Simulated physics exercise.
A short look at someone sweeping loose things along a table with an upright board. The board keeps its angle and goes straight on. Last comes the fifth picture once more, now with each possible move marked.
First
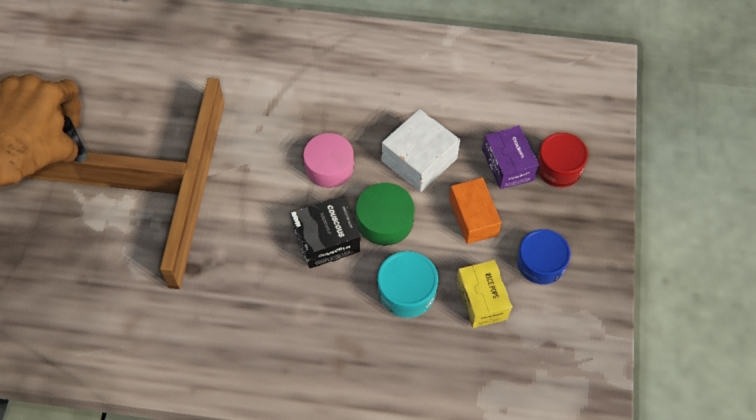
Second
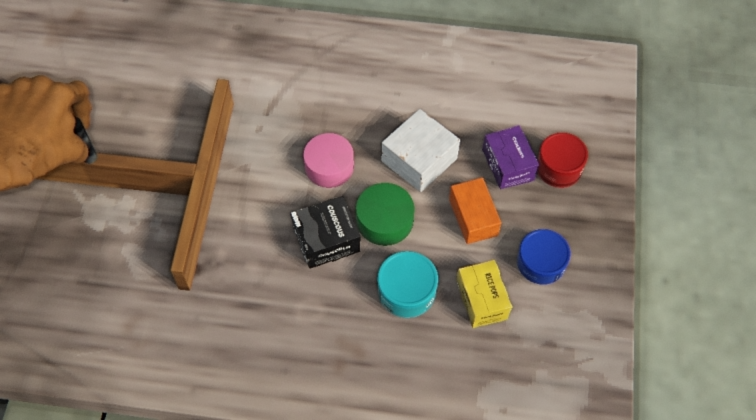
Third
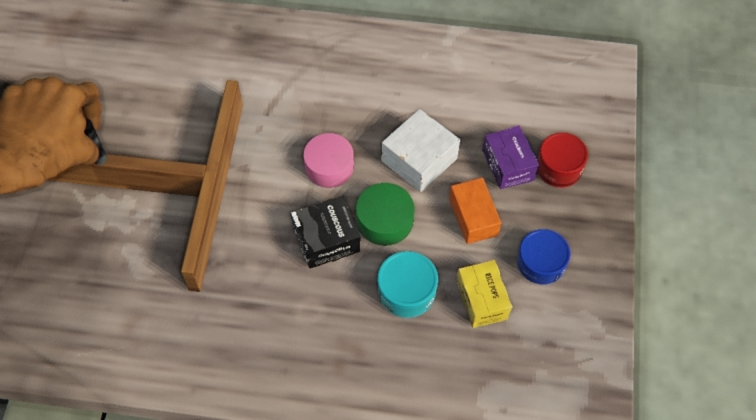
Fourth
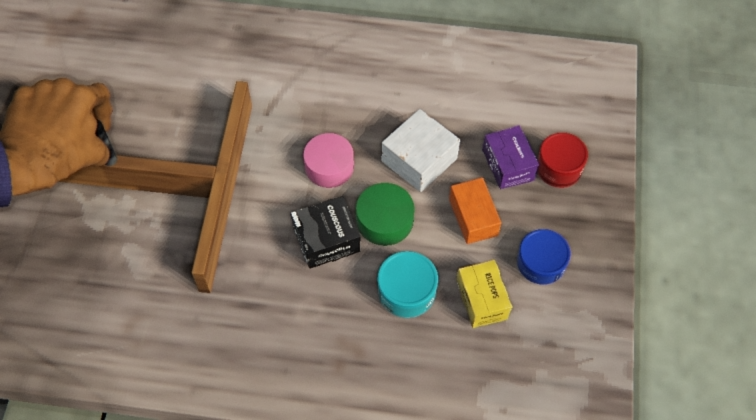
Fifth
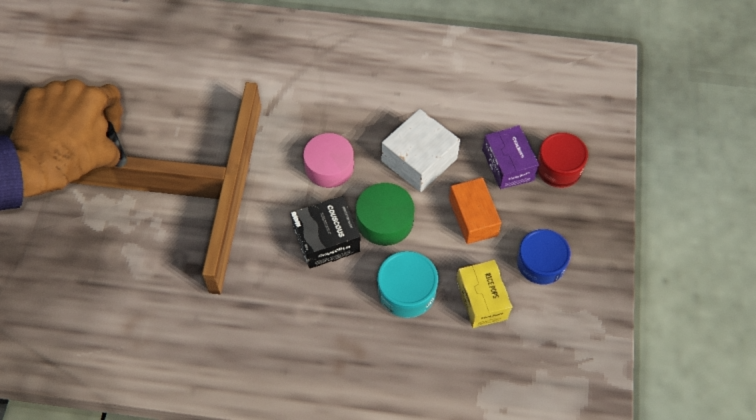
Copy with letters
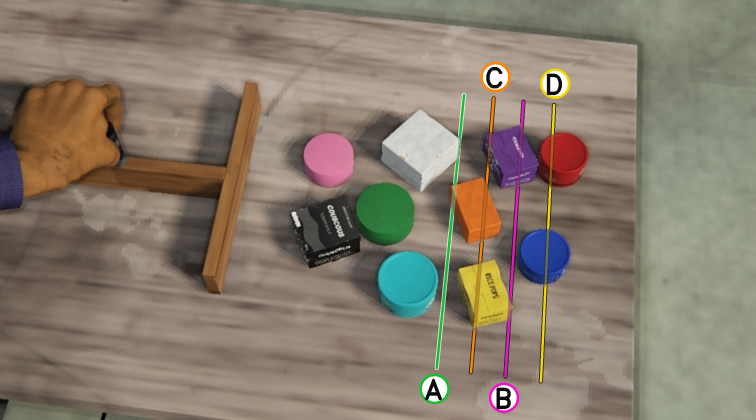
A wooden board on a handle, pushed by a hand at the left, slid slowly a short way right across the table toward the colourful tubs and small boxes, which all stayed still.
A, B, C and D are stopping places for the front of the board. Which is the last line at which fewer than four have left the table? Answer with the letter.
D.
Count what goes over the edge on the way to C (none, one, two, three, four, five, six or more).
In all, none.
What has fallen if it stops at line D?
The red tub goes over.
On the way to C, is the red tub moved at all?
Yes.
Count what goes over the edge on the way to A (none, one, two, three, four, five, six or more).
By then, none.
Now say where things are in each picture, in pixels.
The first frame shows pink tin (329, 160); red tub (562, 161); yellow packet (483, 293).
The second frame shows board (201, 170); purple packet (510, 157).
The third frame shows board (210, 171); white block (420, 151).
The fourth frame shows board (221, 172); turquoise jar (407, 285).
The fifth frame shows board (231, 173); green tin (385, 215); pink tin (329, 160); red tub (562, 161).
On the copy, A at (451, 221); B at (515, 229); C at (483, 225); D at (548, 233).
On D. First, board (343, 187); turquoise jar (421, 298); white block (428, 147).
Then, board (458, 200); red tub (585, 166); blue jar (555, 257).
Finally, board (549, 211); red tub over the edge; blue jar (632, 268); one fallen.
By contrast, A is within the limit but short; B is within the limit but short; C is within the limit but short.
